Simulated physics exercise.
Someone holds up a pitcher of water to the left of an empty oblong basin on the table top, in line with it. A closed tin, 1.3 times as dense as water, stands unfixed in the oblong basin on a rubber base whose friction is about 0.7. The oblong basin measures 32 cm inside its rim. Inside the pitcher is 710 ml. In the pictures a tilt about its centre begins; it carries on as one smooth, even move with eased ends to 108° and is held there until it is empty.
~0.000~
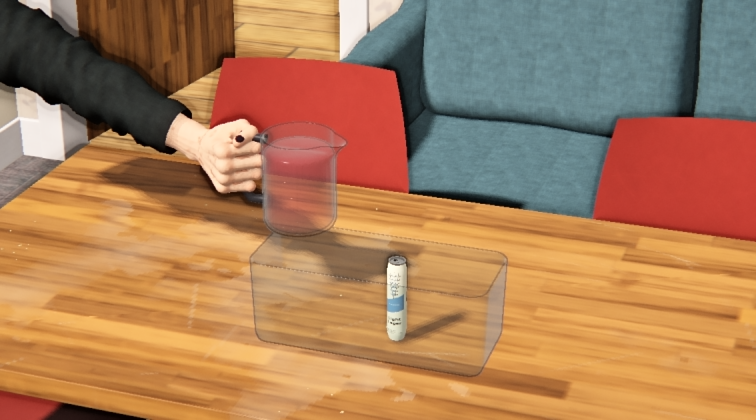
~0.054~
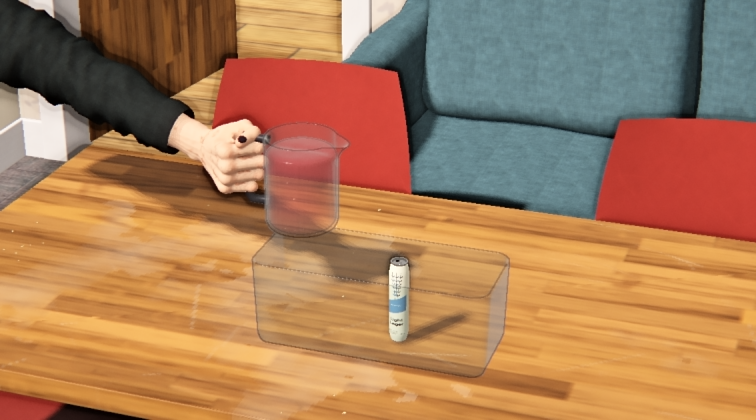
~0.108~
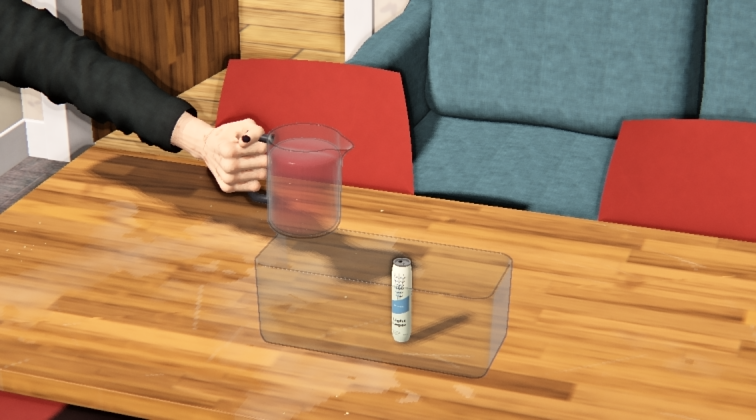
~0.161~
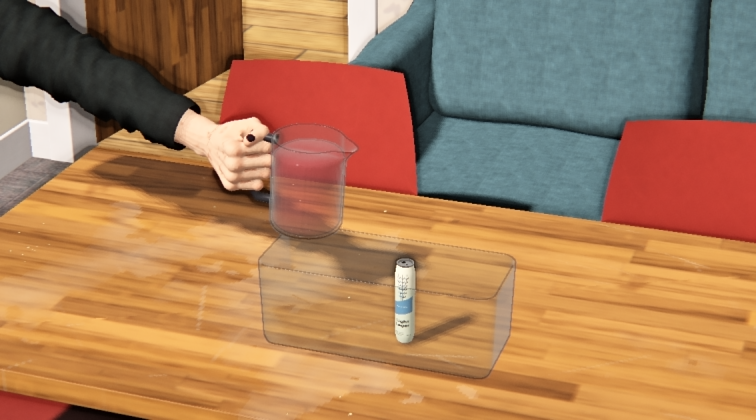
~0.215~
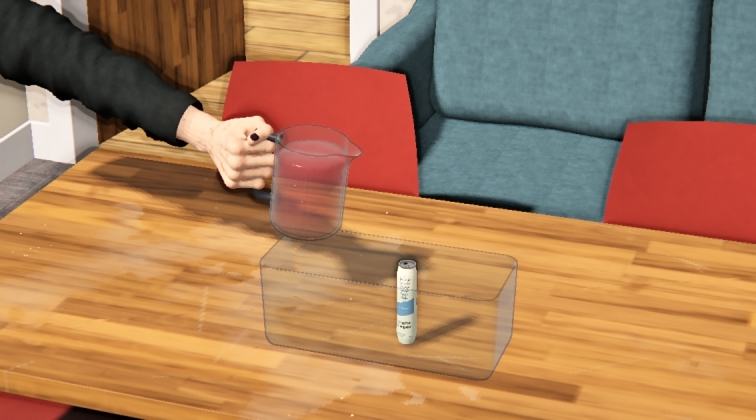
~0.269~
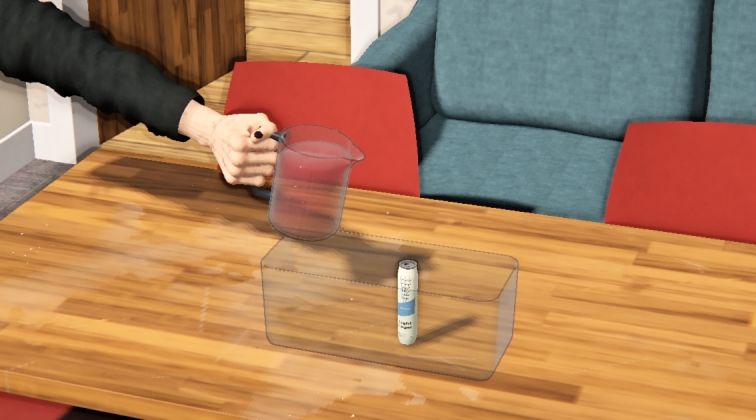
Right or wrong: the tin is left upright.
Wrong.
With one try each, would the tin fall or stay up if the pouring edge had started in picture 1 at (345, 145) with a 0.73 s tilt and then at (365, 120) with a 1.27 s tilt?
Run one: It tumbles. Run two: It tumbles.
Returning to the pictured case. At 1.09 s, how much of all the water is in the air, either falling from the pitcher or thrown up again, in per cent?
Around 12 percent of the liquid.
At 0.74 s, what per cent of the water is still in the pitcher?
Close to 84 in a hundred.
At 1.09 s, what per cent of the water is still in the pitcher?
What remains is about 32 percent of it all.
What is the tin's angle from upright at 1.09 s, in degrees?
The tilt comes to near 20°.
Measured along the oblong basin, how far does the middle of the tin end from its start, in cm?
Around 7.0 cm.
By 0.74 s the tilt is 63° and 84 per cent is still to pour; the tin stands where it began.
By 1.09 s the tilt is 99° and 31 per cent is still to pour; the tin leans 18°.
By 1.45 s the tilt is 108° and 2 per cent is still to pour; the tin lies on its side.
By 1.84 s the tilt is 108° and 0 per cent is still to pour; the tin lies on its side.
At rest the tin lies on its side.
